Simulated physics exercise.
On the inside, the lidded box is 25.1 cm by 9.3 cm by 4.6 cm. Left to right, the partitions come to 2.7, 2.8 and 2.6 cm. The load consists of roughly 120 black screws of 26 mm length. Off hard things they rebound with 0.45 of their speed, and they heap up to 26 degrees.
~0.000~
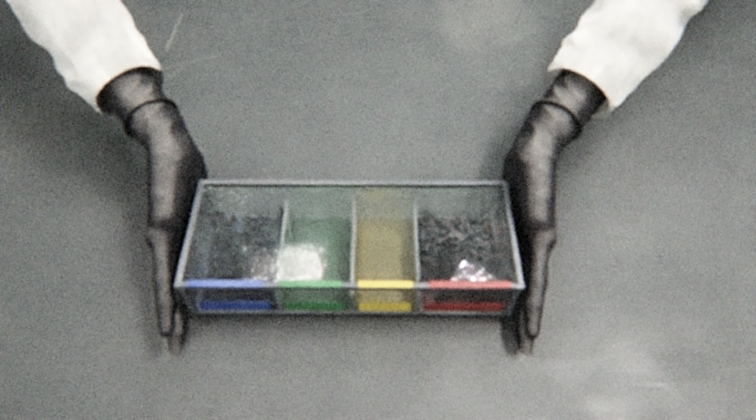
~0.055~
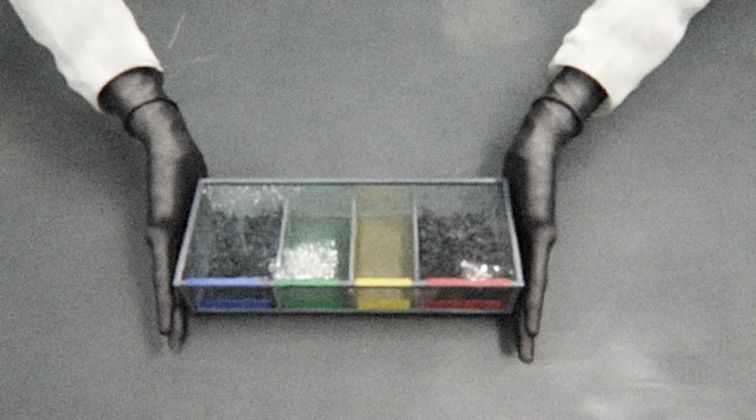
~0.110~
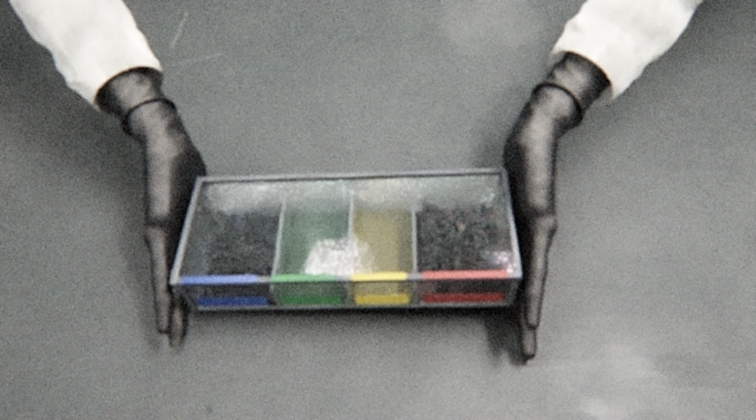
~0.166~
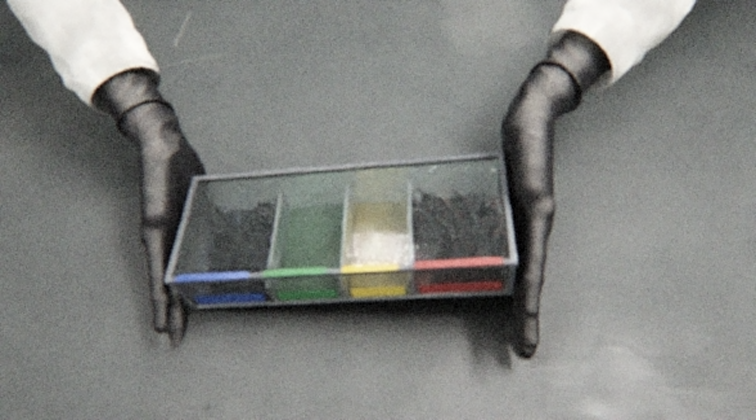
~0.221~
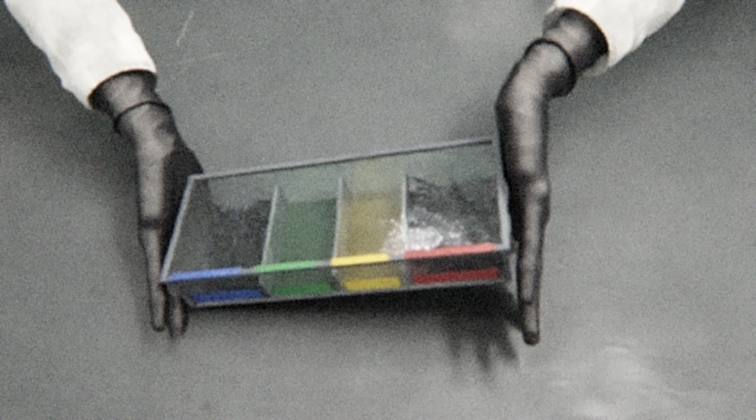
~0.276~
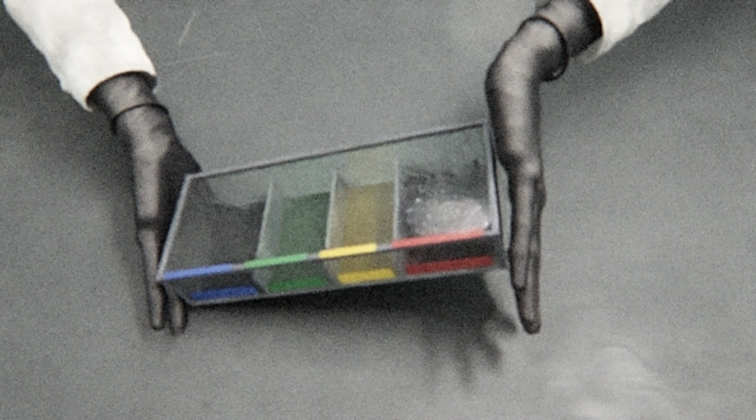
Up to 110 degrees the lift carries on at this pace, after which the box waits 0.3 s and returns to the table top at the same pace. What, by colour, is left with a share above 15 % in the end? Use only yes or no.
Red compartment: No; blue compartment: Yes; green compartment: No; yellow compartment: No.
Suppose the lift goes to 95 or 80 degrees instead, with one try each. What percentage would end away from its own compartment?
Some 40 and 15 per cent.
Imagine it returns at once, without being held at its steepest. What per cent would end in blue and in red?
In per cent: Blue 80; red 5.
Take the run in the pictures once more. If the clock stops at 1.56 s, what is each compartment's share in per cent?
Red 25 %, blue 70 %, green 5 %, yellow 5 %.
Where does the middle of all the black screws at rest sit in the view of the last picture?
Somewhere around (234, 247) in the final frame.
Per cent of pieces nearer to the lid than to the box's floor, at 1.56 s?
Around 60 in a hundred, give or take.
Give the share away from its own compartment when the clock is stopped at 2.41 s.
Estimate: Roughly 50 in a hundred.
After 1.56 s, tilt 110 degrees; red 25 %, blue 70 %, green 5 %, yellow 5 %.
After 2.41 s, tilt 56 degrees; red 5 %, blue 95 %, yellow 5 %.
After 3.27 s, tilt 0 degrees; blue 95 %, yellow 5 %.
By 3.7 s all is still; red 0 %, blue 95 %, green 0 %, yellow 5 %.
